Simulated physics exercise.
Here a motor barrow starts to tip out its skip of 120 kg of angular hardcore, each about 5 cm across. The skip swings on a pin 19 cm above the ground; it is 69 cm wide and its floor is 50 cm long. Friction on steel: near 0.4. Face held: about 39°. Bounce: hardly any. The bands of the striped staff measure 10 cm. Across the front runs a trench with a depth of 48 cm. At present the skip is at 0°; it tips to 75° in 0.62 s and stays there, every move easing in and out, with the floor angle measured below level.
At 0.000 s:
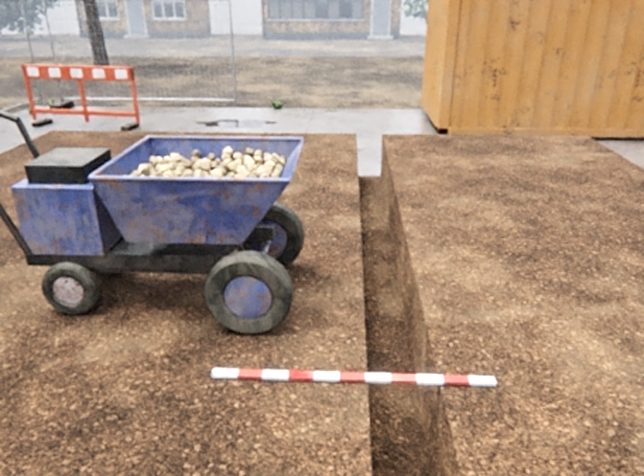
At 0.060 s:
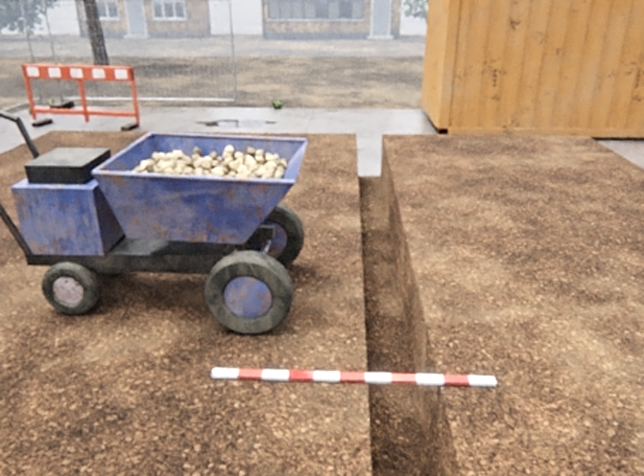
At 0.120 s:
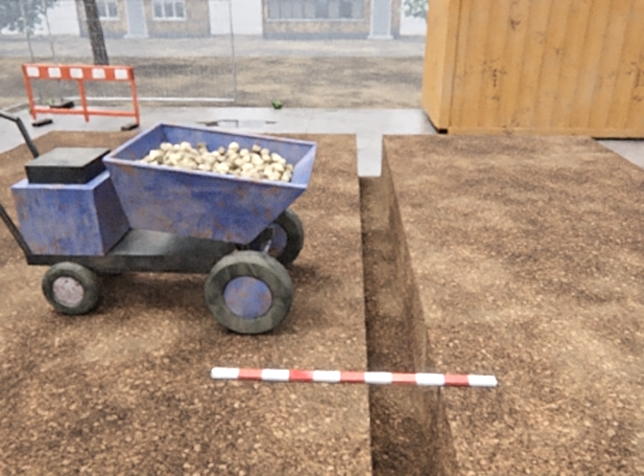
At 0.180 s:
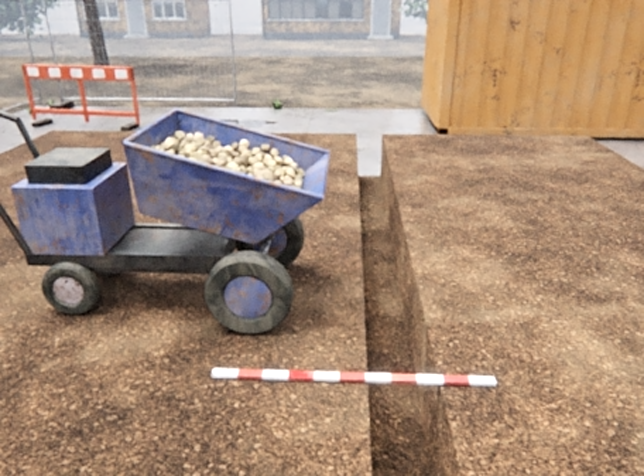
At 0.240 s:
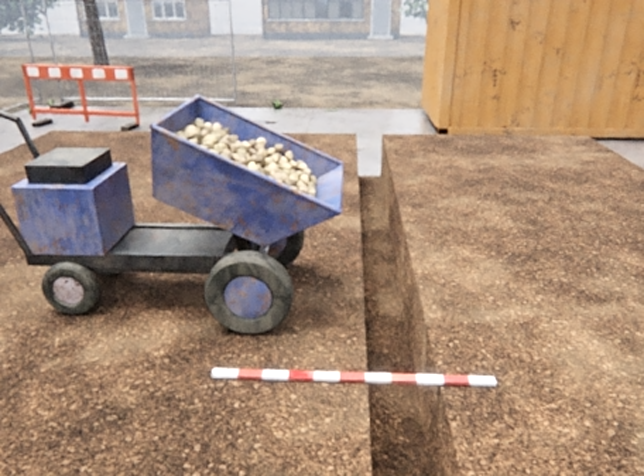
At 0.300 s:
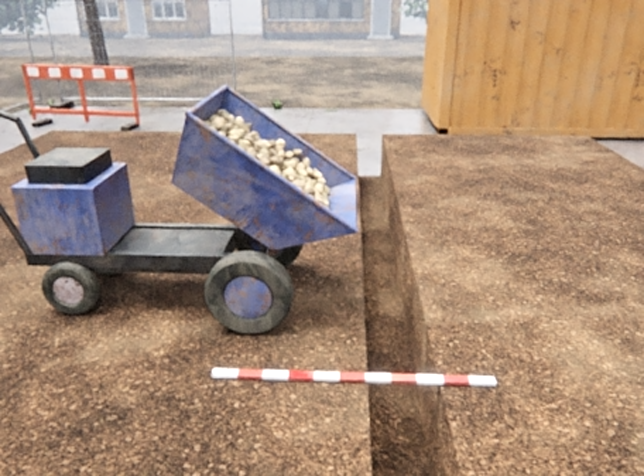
In the video, a blue motor barrow loaded with pale stones stands beside a narrow trench and a red-and-white striped staff, and its skip tilts steadily steeper toward the right while the wheels stay in place.
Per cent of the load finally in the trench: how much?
Approx. 70 %.
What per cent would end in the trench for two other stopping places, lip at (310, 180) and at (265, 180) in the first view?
From the first spot near 55, from the second near 90 per cent.
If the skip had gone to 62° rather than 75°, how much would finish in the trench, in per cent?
Trench share: Approx. 30%.
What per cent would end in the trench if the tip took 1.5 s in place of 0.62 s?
Close to 90 per cent then.
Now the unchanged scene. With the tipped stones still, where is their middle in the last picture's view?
Their middle lands near (403, 357).
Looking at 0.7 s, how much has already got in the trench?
By then, around 15 percent.
After 0.5 s the floor is at 63°; 100 % in the skip; the foremost stones are at (360, 248).
After 0.7 s the floor is at 75°; 78 % in the skip, 17 % in the trench, 5 % past the trench; the foremost stones are at (444, 314).
After 1.1 s the floor is at 75°; 23 % in the skip, 47 % in the trench, 30 % past the trench; the foremost stones are at (582, 306).
After 3.0 s the floor is at 75°; 0 % in the skip, 70 % in the trench, 30 % past the trench; the foremost stones are at (641, 302).
